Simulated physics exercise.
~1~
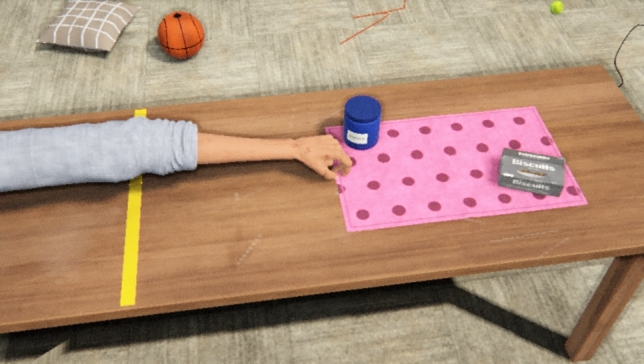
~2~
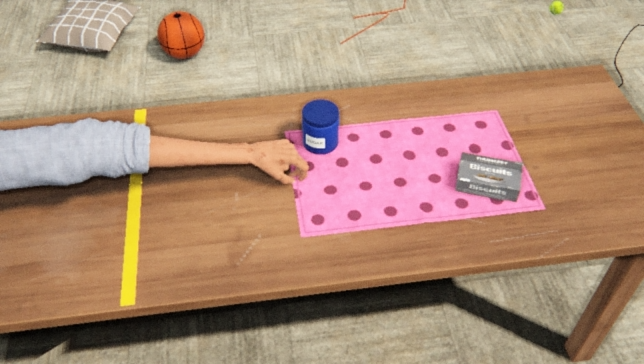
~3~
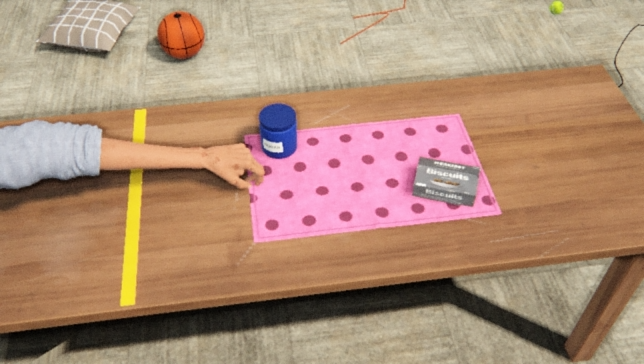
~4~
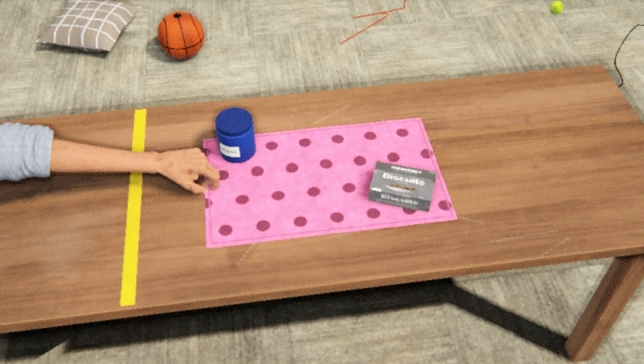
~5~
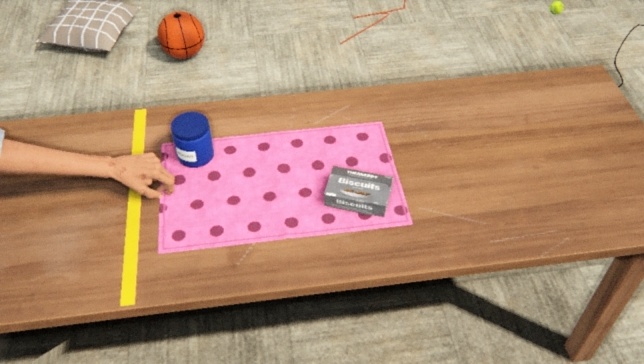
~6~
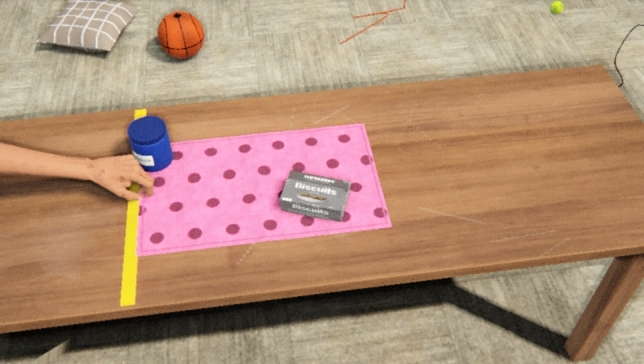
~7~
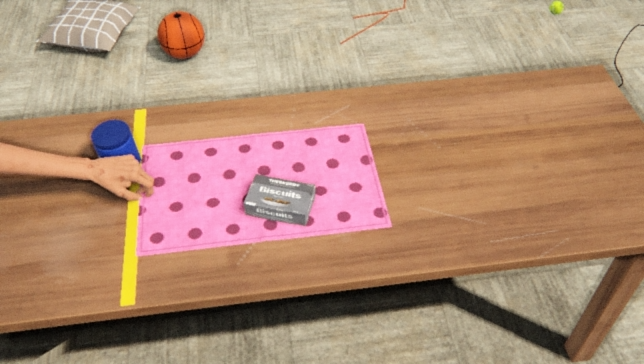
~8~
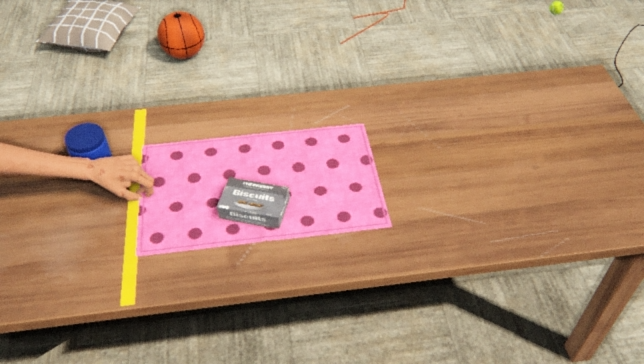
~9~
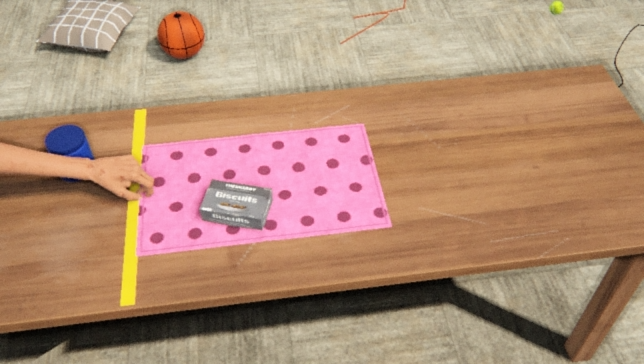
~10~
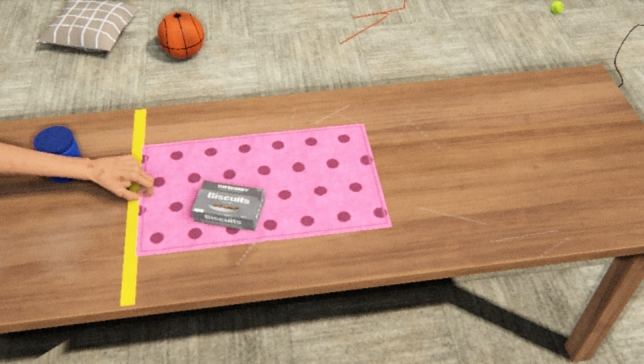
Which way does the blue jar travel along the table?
The blue jar moves to the left, first riding with the cloth and then sliding on past the yellow tape.
